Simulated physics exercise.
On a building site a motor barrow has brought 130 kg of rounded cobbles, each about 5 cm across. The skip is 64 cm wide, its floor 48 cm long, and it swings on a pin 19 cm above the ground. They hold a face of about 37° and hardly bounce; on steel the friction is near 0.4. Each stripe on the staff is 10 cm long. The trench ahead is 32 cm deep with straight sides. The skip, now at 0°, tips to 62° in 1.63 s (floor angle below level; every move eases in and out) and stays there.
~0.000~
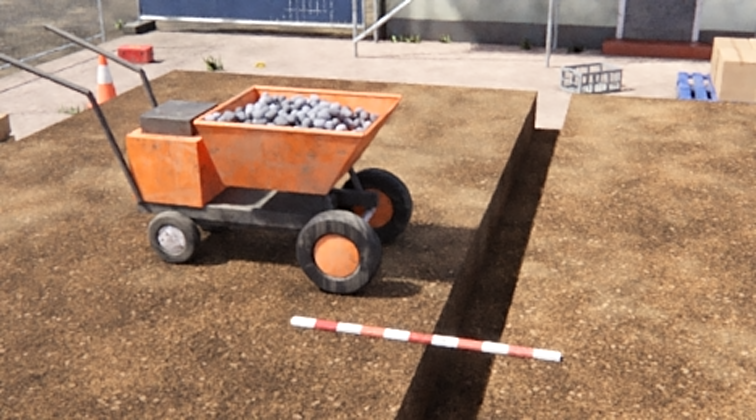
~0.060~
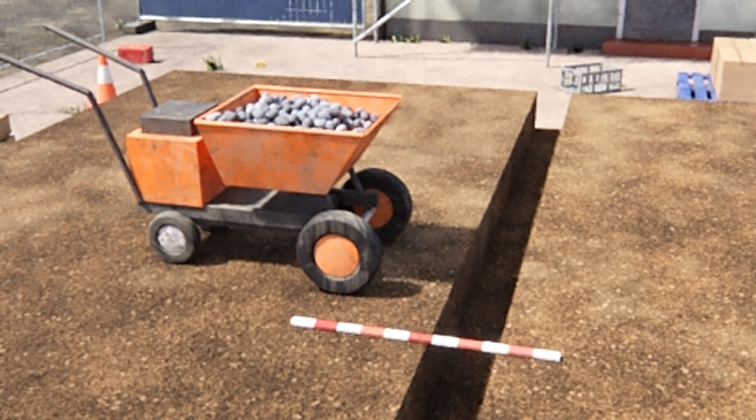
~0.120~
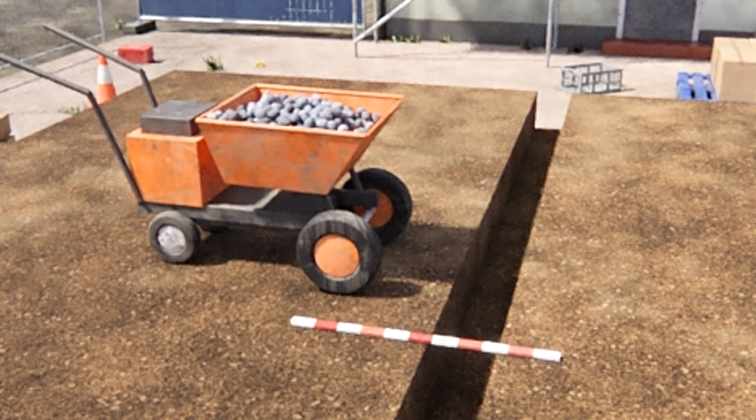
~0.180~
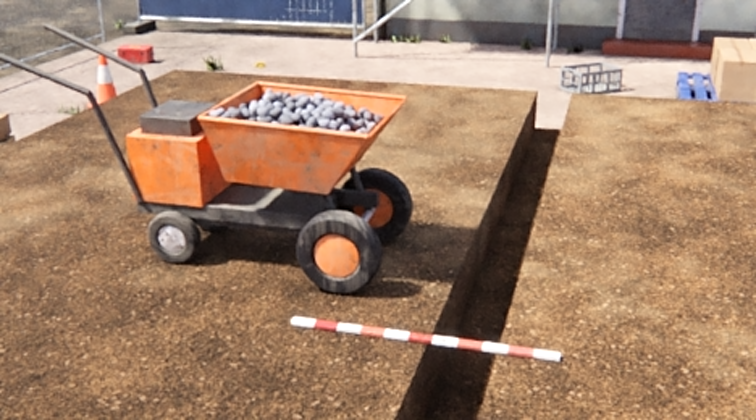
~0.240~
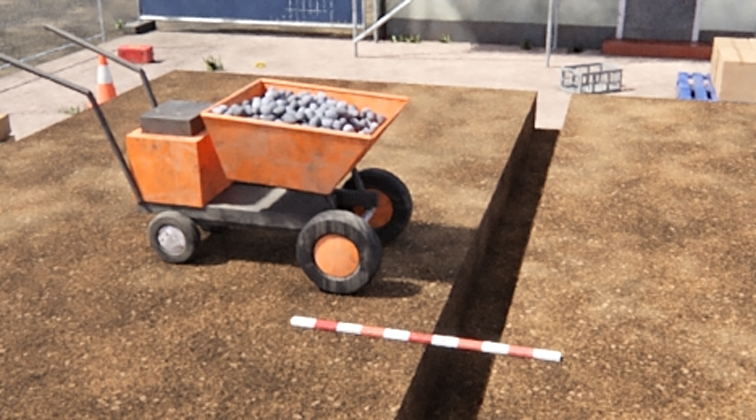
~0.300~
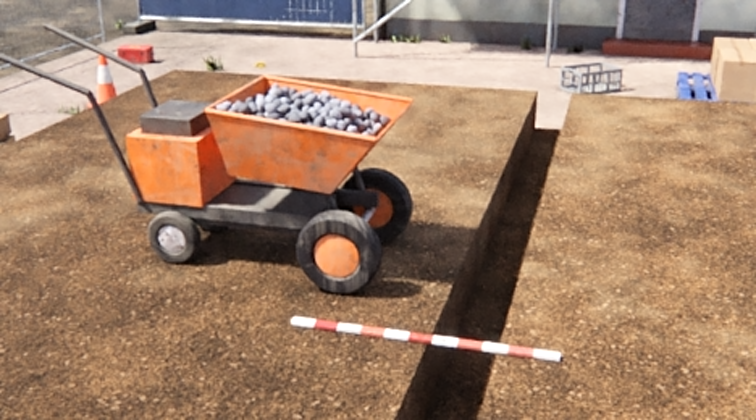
The orange skip of a small motor barrow, heaped with rounded grey cobbles, sits level at first beside a narrow trench. Then it begins to tilt slowly forward to the right, its front lip dipping slightly and its rear edge rising a little, while the wheels and striped staff stay still.
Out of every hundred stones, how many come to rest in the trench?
Some 45 per cent of it.
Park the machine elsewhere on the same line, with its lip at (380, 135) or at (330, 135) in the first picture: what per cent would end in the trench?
About 30 and 65 per cent.
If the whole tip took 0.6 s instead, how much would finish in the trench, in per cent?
It would be near 25 per cent.
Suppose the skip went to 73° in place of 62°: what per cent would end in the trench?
Then about 60 per cent.
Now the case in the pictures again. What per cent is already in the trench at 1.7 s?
About 15 per cent by then.
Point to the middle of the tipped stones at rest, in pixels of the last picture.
Their middle is at about (501, 320).
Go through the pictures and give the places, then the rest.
In the first frame, the skip is at 0°, its lip at (363, 136); the top of the load is at (296, 104).
In the second frame, lip at (364, 136), floor tilted 0°, highest stones at (297, 103); the stones move at 0.1 m/s on average.
In the third frame, lip at (365, 136), floor tilted 1°, highest stones at (298, 103); the stones move at 0.1 m/s on average.
In the fourth frame, the skip is at 2°, its lip at (368, 137); the top of the load is at (292, 101); the stones move at 0.2 m/s on average.
In the fifth frame, lip at (371, 138), floor tilted 4°, highest stones at (284, 98); the stones move at 0.3 m/s on average.
In the sixth frame, the skip is at 6°, its lip at (376, 140); the top of the load is at (284, 95); the stones move at 0.3 m/s on average.
After 1.2 s the floor is at 52°; 100 % in the skip; the foremost stones are at (458, 182).
After 1.7 s the floor is at 62°; 74 % in the skip, 14 % in the trench, 12 % past the trench; the foremost stones are at (574, 293).
After 2.1 s the floor is at 62°; 54 % in the skip, 23 % in the trench, 23 % past the trench; the foremost stones are at (649, 290).
After 4.0 s the floor is at 62°; 30 % in the skip, 45 % in the trench, 24 % past the trench; the foremost stones are at (688, 299).
